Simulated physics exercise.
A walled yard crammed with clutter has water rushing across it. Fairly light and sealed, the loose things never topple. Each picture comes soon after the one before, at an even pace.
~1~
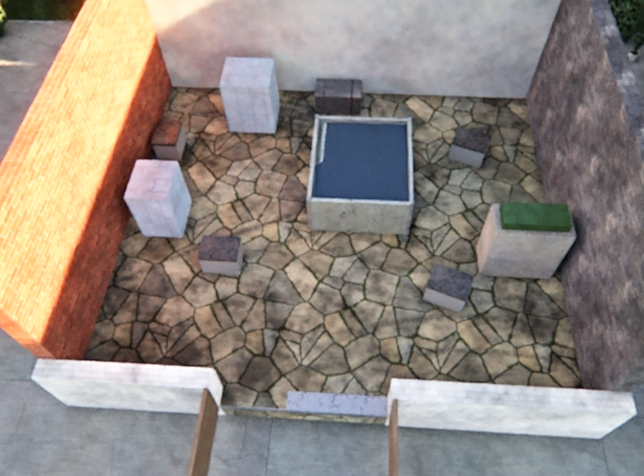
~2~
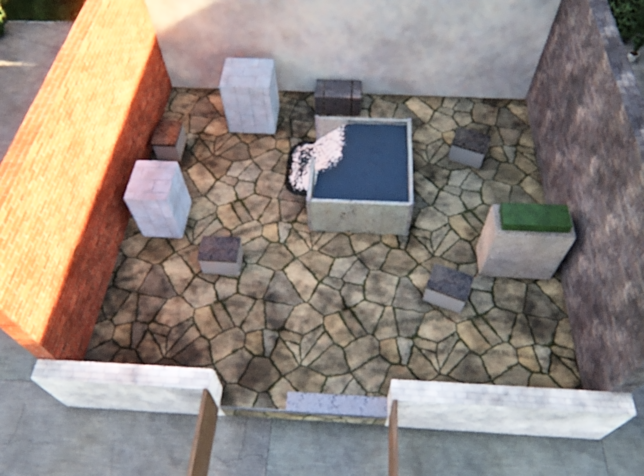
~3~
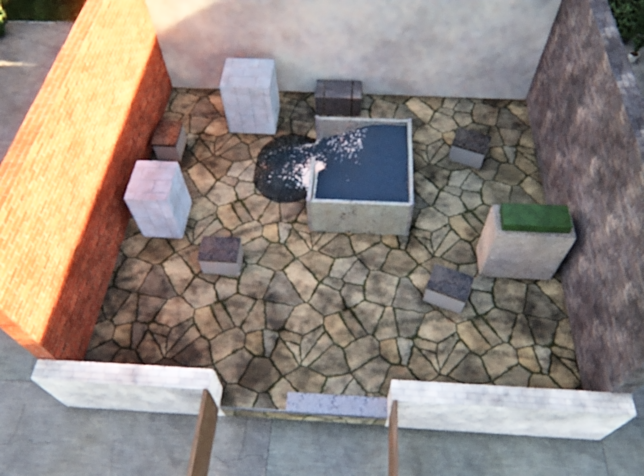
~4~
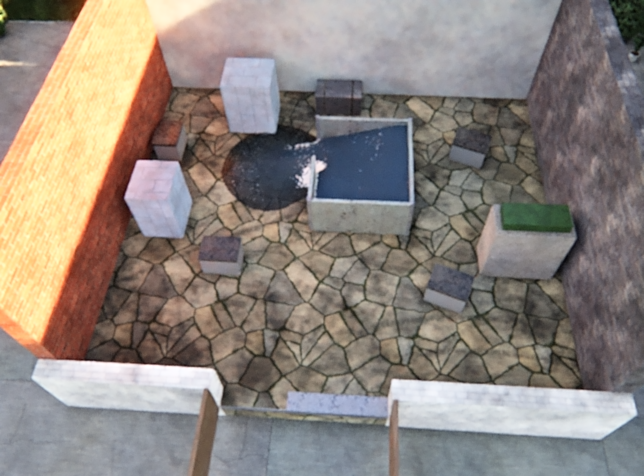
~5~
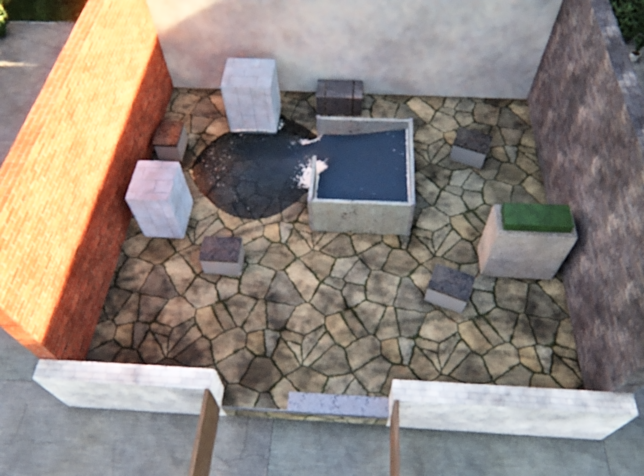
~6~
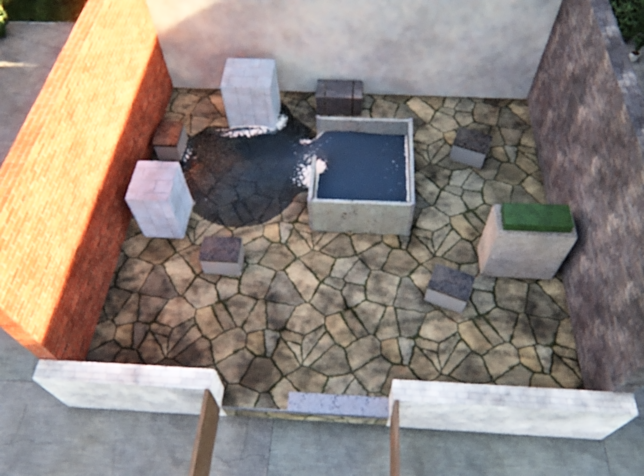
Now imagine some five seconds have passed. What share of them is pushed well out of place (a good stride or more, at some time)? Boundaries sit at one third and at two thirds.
Looks to me like between one and two in three get shifted a long way.
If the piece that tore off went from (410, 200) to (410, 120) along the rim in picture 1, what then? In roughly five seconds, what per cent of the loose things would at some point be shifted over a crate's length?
About 40 %.
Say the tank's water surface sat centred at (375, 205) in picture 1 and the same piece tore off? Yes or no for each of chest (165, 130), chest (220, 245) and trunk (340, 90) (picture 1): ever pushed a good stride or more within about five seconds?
The three, one by one: Past that mark, short of that and past that mark.
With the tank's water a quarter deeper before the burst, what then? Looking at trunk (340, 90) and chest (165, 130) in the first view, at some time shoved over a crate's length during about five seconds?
Covered that distance; covered that distance.
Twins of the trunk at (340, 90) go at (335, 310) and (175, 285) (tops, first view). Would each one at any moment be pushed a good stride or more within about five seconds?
Going by the order given: Stays in place, pushed clear.
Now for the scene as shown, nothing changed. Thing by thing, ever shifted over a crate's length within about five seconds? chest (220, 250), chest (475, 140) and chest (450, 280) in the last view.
Note, listed order - never went far / never went far / never went far.
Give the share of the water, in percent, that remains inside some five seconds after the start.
About 100 percent.
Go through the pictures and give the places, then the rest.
The first frame shows a chest at (167, 132) rests on the ground; a trunk at (338, 88) rests on the ground; 0 of 5 have shifted.
The second frame shows a chest at (167, 132) rests on the ground; a trunk at (338, 88) rests on the ground; 0 of 5 have shifted.
The third frame shows a chest at (167, 132) rests on the ground; a trunk at (338, 89), on the bottom; 0 of 5 have shifted.
The fourth frame shows a chest at (167, 132) rests on the ground; a trunk at (339, 88), on the bottom; 0 of 5 have shifted.
The fifth frame shows a chest at (168, 132) rests on the ground; a trunk at (339, 89), on the bottom; 0 of 5 have shifted.
The sixth frame shows a chest at (168, 133) rests on the ground; a trunk at (339, 89) rests on the ground; 0 of 5 have shifted.
A moment on, 0 of 5 are well off their spots; 0 afloat.
Next, 0 of 5 are well off their spots; 1 afloat.
Later, 1 of 5 are well off their spots; 1 afloat.
In the end, 2 of 5 are well off their spots, and 2 have been at some point; 2 afloat.
